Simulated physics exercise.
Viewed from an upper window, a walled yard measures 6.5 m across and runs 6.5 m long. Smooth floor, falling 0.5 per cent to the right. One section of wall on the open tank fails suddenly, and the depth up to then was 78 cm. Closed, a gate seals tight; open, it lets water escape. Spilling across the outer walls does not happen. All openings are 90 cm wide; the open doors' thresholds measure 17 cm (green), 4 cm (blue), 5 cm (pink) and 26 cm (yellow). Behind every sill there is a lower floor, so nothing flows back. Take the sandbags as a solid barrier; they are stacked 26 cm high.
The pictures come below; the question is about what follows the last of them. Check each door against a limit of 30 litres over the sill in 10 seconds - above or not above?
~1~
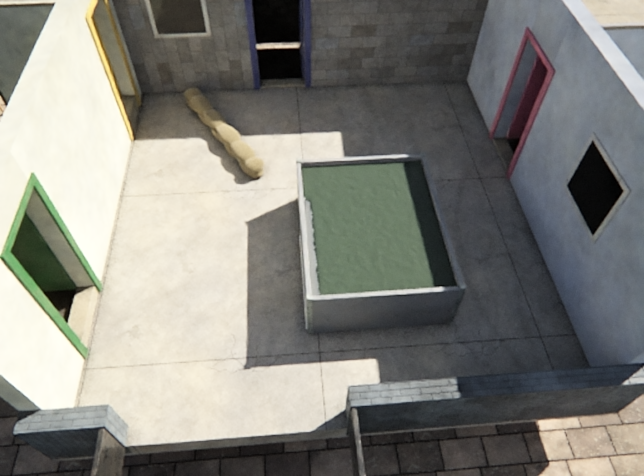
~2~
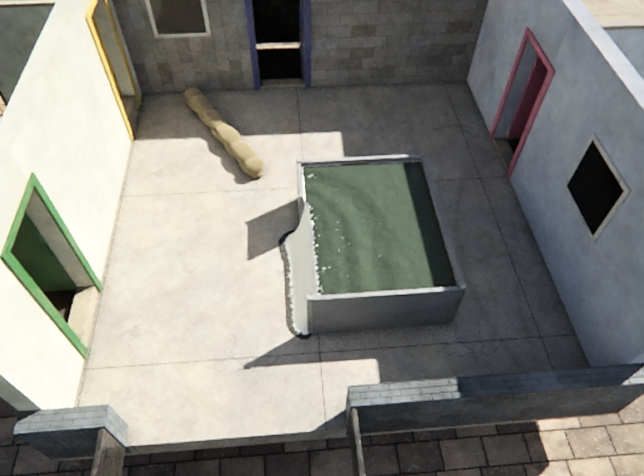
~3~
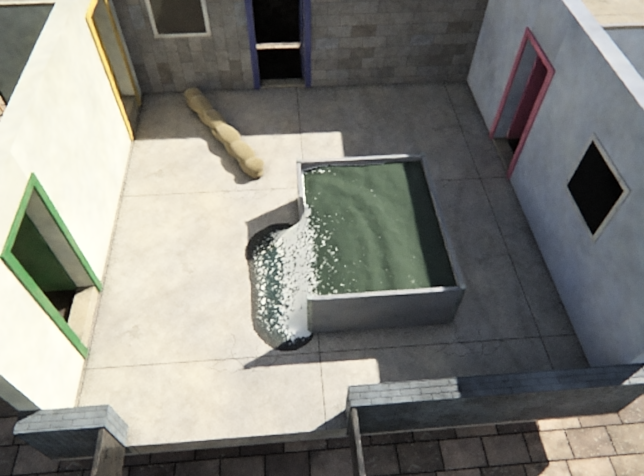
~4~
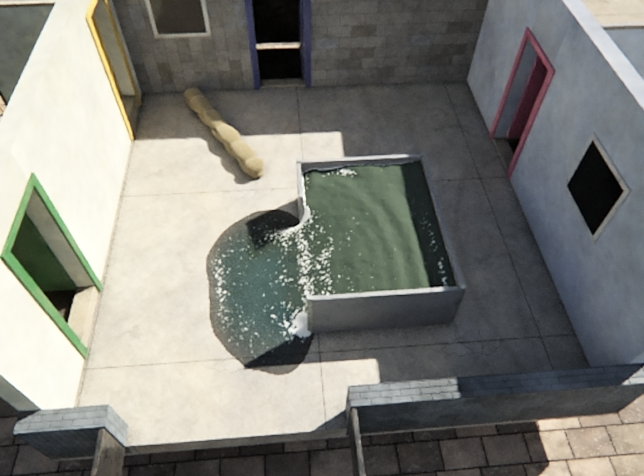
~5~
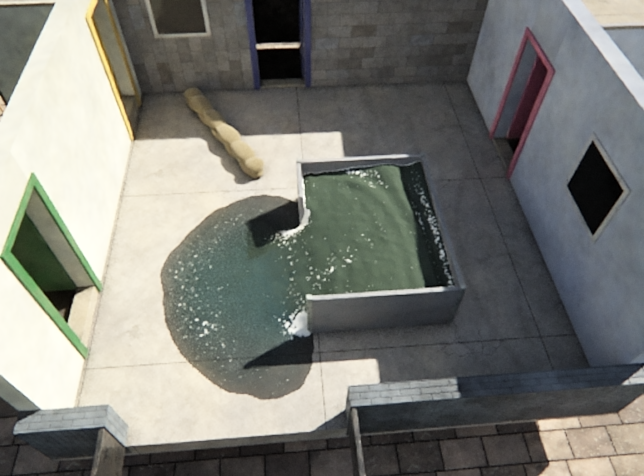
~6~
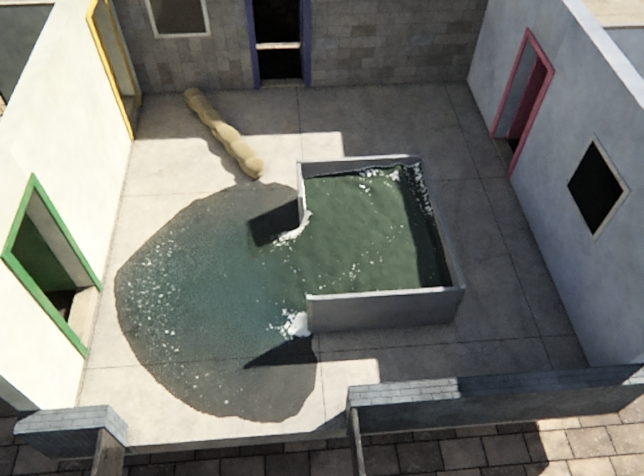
My prediction: Green door: Beyond the limit. Blue door: Short of the limit. Pink door: Short of the limit. Yellow door: Short of the limit.
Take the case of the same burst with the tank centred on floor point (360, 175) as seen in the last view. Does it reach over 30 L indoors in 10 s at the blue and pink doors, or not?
Against that limit: Blue past it, pink not over.
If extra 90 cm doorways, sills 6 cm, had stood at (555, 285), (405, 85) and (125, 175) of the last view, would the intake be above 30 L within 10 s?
Result in order - not enough, not enough, more than that.
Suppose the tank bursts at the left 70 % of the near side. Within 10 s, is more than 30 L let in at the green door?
Against the limit, green does not exceed it.
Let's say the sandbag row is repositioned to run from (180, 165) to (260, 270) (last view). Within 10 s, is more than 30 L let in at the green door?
Note, green vs limit: Higher.
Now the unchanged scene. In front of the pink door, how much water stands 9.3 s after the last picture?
The depth there is near 2.5 cm.
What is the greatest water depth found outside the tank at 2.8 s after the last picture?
It tops out at some 28 cm.
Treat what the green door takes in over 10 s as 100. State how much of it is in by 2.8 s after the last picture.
Share by then: ~ 95 %.
Then, 0.7 s after the last picture water covers 30 % of the floor and is deepest (40 cm) near (70, 430); green door 37 cm at the sill, 71 L in, blue door not reached, pink door not reached, yellow door not reached.
Then, 1.5 s after the last picture water covers 30 % of the floor and is deepest (42 cm) near (88, 346); green door 38 cm at the sill, 186 L in, blue door not reached, pink door not reached, yellow door 6 cm at the sill, 0 L in.
Then, 2.8 s after the last picture water covers 40 % of the floor and is deepest (28 cm) near (142, 95); green door 23 cm at the sill, 283 L in, blue door not reached, pink door not reached, yellow door 6 cm at the sill, 0 L in.
Then, 5.3 s after the last picture water covers 55 % of the floor and is deepest (22 cm) near (195, 122); green door 12 cm at the sill, 296 L in, blue door 2 cm at the sill, 0 L in, pink door not reached, yellow door 21 cm at the sill, 0 L in.
Then, 9.3 s after the last picture water covers 60 % of the floor and is deepest (12 cm) near (287, 220); green door 9 cm at the sill, 296 L in, blue door 1 cm at the sill, 0 L in, pink door 3 cm at the sill, 0 L in, yellow door 10 cm at the sill, 0 L in.
